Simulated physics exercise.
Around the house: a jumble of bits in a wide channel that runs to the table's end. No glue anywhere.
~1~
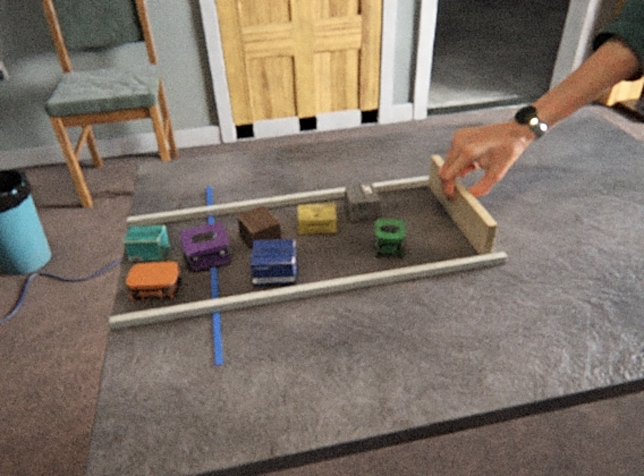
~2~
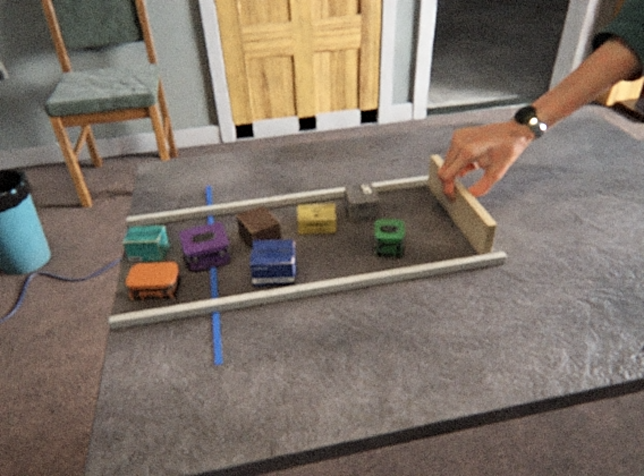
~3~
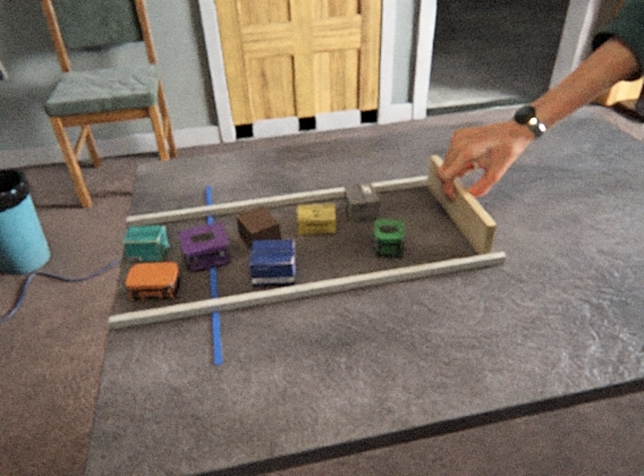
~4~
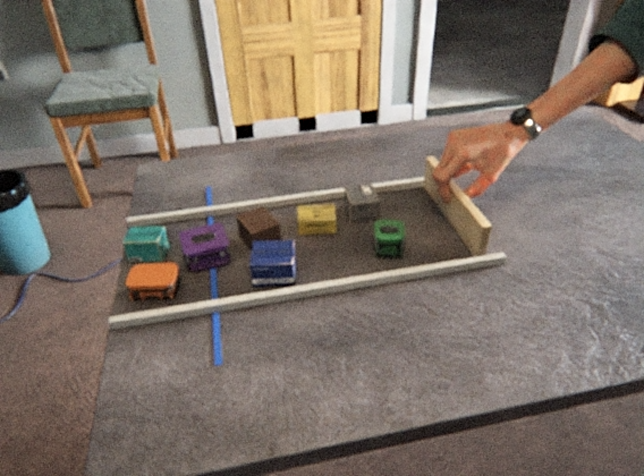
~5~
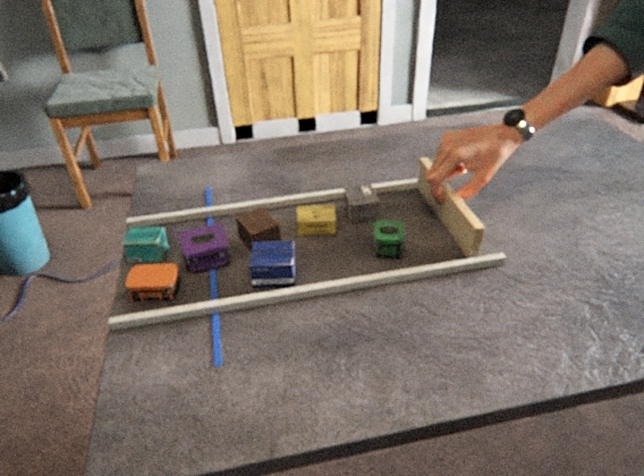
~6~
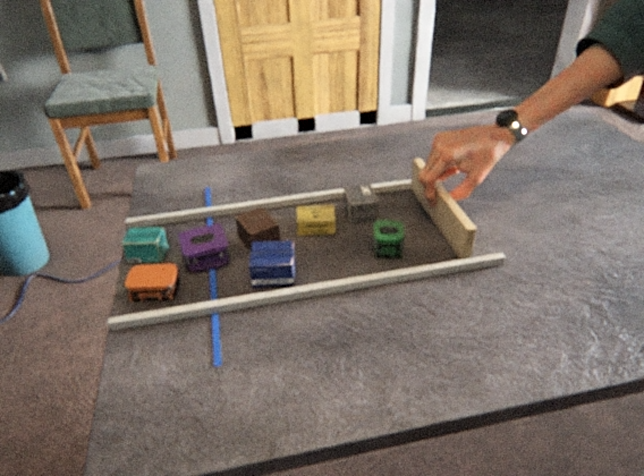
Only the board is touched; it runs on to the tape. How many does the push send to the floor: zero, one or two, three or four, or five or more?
Here the number that fall off is one or two.
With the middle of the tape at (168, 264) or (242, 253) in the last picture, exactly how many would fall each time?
The counts: 4 and 1.
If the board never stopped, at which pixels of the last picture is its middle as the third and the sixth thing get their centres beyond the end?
Near (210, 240) and (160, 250).
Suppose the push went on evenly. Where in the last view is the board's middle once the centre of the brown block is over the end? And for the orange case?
For the brown block at (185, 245), for the orange case at (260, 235).
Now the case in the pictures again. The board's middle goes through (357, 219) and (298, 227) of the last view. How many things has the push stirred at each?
The counts are 3 and 8.
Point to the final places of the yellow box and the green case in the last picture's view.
First (165, 245), then (197, 272).
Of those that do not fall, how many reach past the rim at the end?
The number is 2.
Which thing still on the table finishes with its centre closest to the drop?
It is the turquoise box.
Early on, none off yet; turquoise box at rest near (146, 245); orange case at rest near (153, 283); purple case at rest near (205, 249).
A while later, none off yet; turquoise box travelled a little near (131, 247); orange case travelled about its own width near (124, 296); purple case travelled about its own width near (165, 262).
Finally, the number that fall off is one or two; lost, purple case and orange case.
